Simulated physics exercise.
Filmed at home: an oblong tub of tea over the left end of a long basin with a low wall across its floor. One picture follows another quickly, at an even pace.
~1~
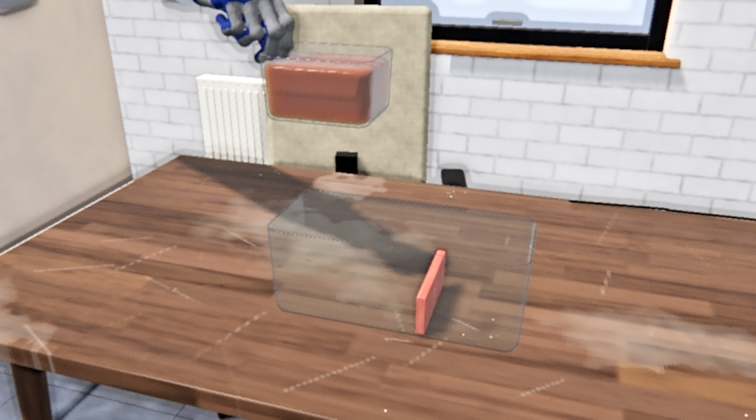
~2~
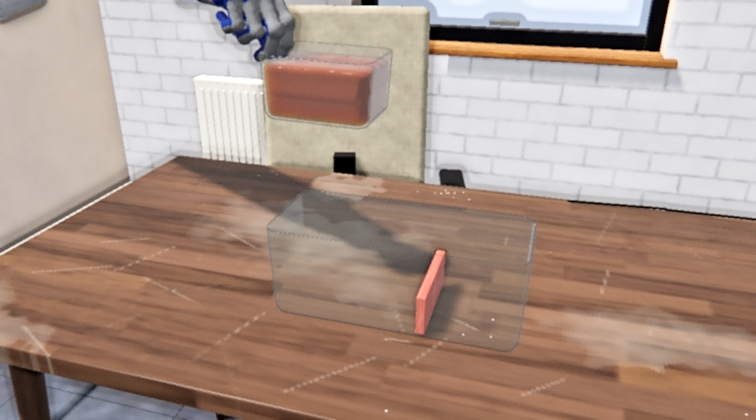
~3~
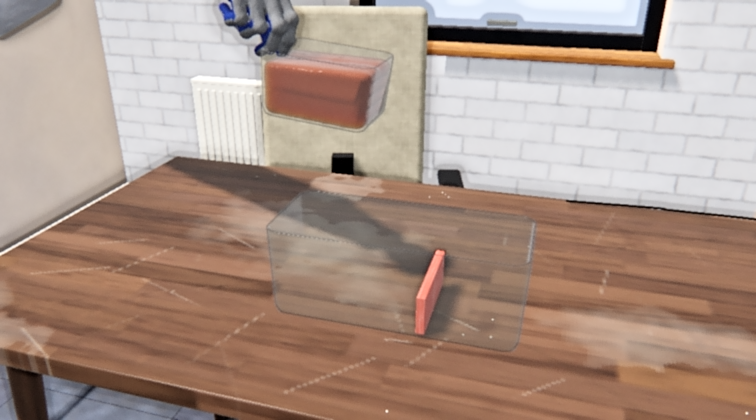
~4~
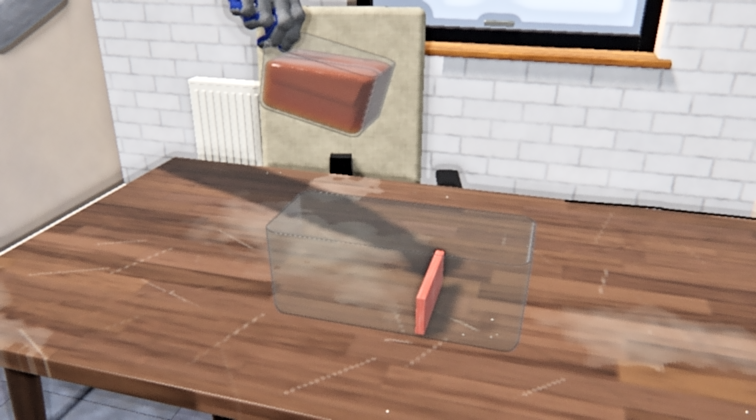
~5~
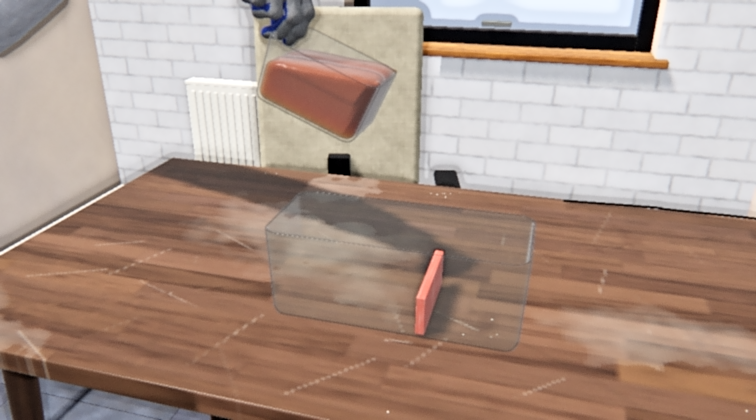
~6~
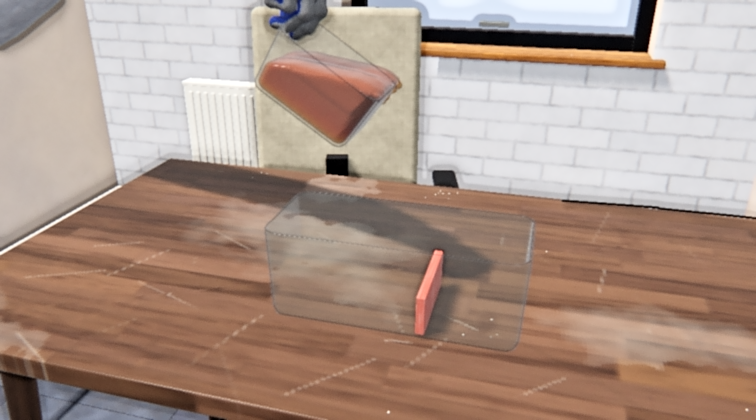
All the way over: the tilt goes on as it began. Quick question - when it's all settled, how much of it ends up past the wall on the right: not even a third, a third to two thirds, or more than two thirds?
I'd say a third to two thirds.
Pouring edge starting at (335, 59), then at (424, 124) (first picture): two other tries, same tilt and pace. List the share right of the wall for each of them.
Roughly 5 % and 70 %.
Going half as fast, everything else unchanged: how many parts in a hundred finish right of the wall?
About 60 per cent.
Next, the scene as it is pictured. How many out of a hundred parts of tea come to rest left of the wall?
It comes to about 50 per cent.
A moment on, the oblong tub is tipped on its side and 26 per cent is still to pour, 2 is left of the wall and 15 right of it.
Next, the oblong tub is tipped on its side and 6 per cent is still to pour, 27 is left of the wall and 50 right of it.
Then the oblong tub is tipped on its side and 2 per cent is still to pour, 42 is left of the wall and 37 right of it.
Later the oblong tub is tipped on its side and 0 per cent is still to pour, 49 is left of the wall and 41 right of it.
In the end 50 per cent lies left of the wall, 41 right of it and 9 outside.
